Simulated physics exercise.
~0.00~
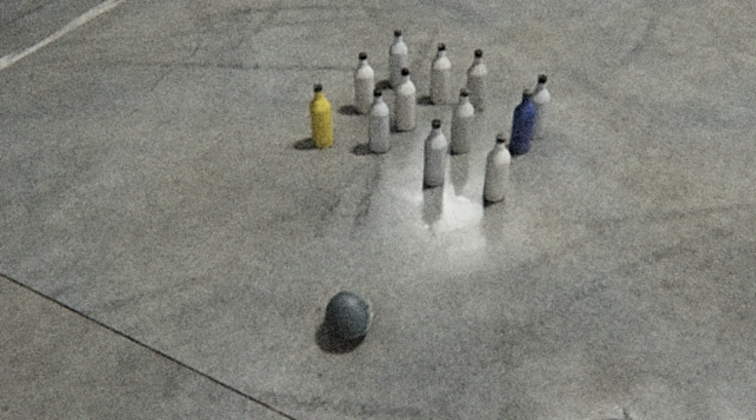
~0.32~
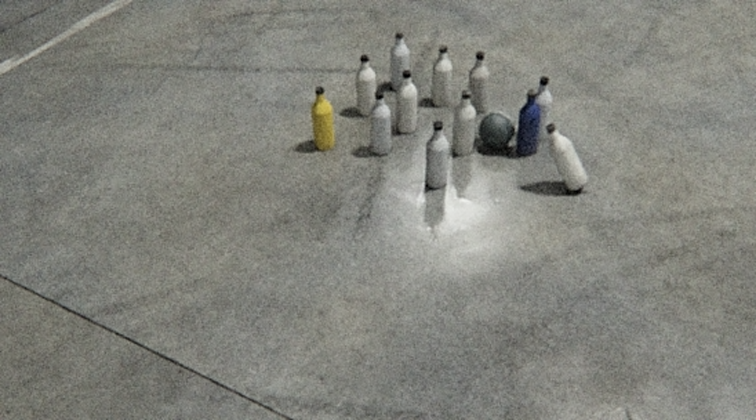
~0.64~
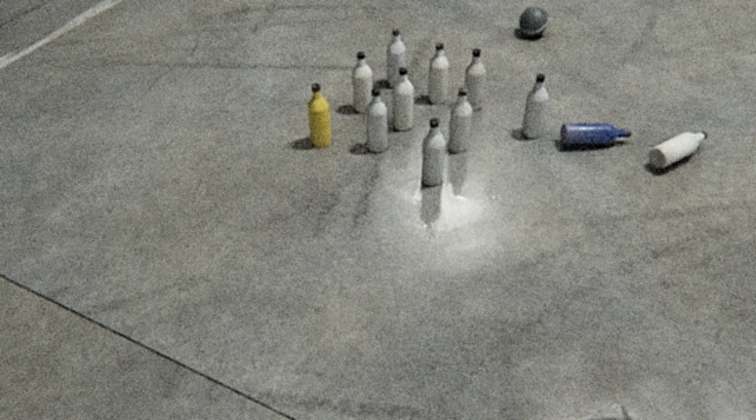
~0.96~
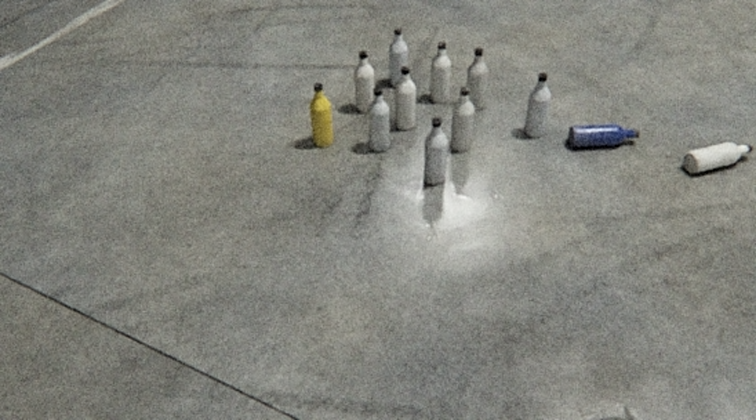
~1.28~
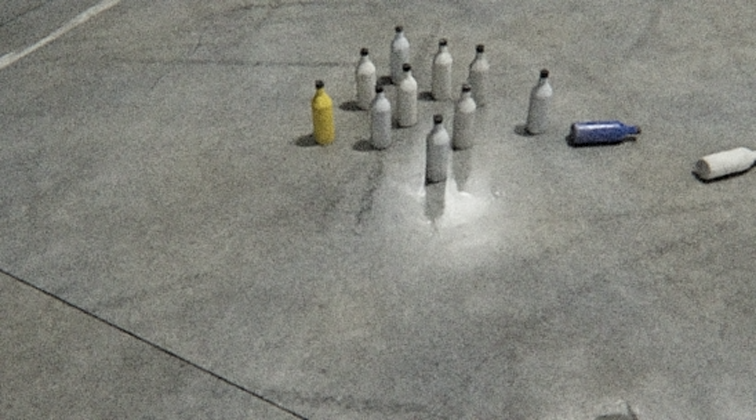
A dark ball rolled away across the concrete floor into a cluster of capped bottles, knocking over a white one and then the blue one on the right before rolling out of view, while the yellow bottle and the rest stayed standing.
